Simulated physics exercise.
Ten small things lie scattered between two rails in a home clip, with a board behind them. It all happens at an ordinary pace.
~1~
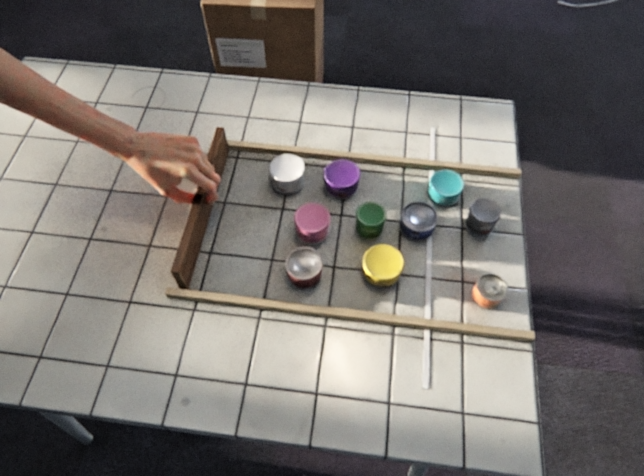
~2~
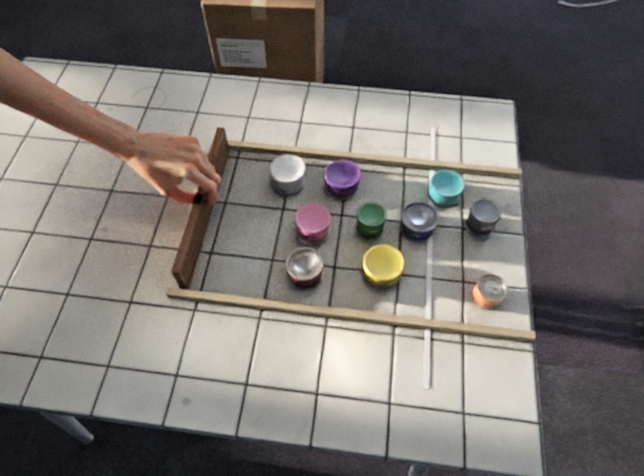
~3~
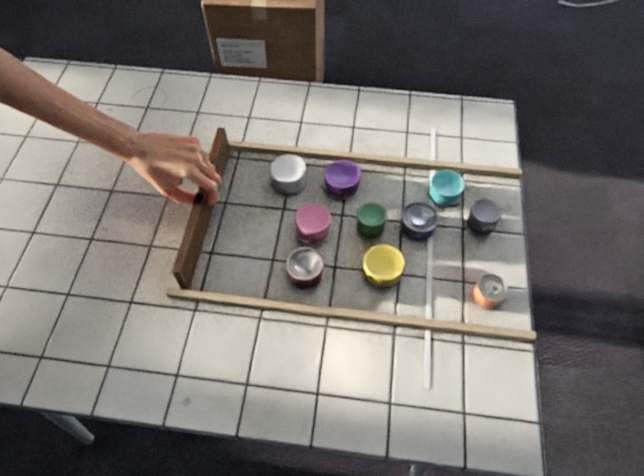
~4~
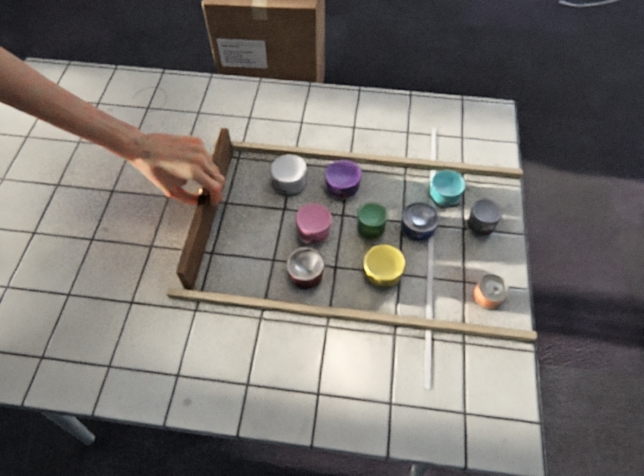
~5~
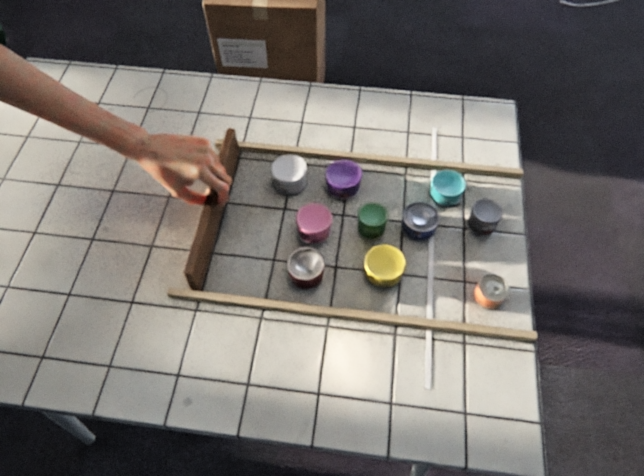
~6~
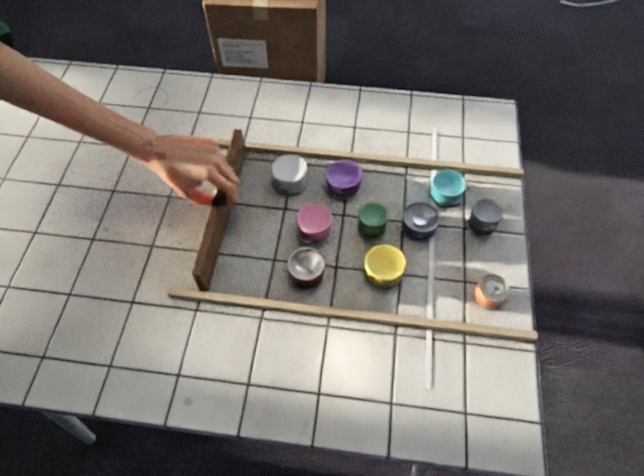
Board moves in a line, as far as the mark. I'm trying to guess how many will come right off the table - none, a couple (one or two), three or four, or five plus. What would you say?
I would say none at all.
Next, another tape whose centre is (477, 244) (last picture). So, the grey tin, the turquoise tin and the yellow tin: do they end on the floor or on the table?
The grey tin? It does not stay. The turquoise tin? It does not stay. The yellow tin? It is safe.
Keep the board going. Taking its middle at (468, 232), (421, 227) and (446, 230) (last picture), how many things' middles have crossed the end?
2; 0; 1.
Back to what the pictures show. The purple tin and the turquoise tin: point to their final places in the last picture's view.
The purple tin at (485, 184), the turquoise tin at (520, 189).
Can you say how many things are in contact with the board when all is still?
4 are in contact with it.
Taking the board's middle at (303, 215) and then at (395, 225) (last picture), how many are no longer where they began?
In order, the tallies are 4 and 9.
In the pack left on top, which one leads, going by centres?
Nearest once everything settles: Turquoise tin.
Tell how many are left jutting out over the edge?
1.
A little later, none off yet; orange pot at rest near (492, 291); grey tin at rest near (485, 218); turquoise tin at rest near (447, 188).
Next, none off yet; orange pot at rest near (492, 291); grey tin at rest near (485, 218); turquoise tin moving near (454, 189).
When it is over, the number that fall off is zero.
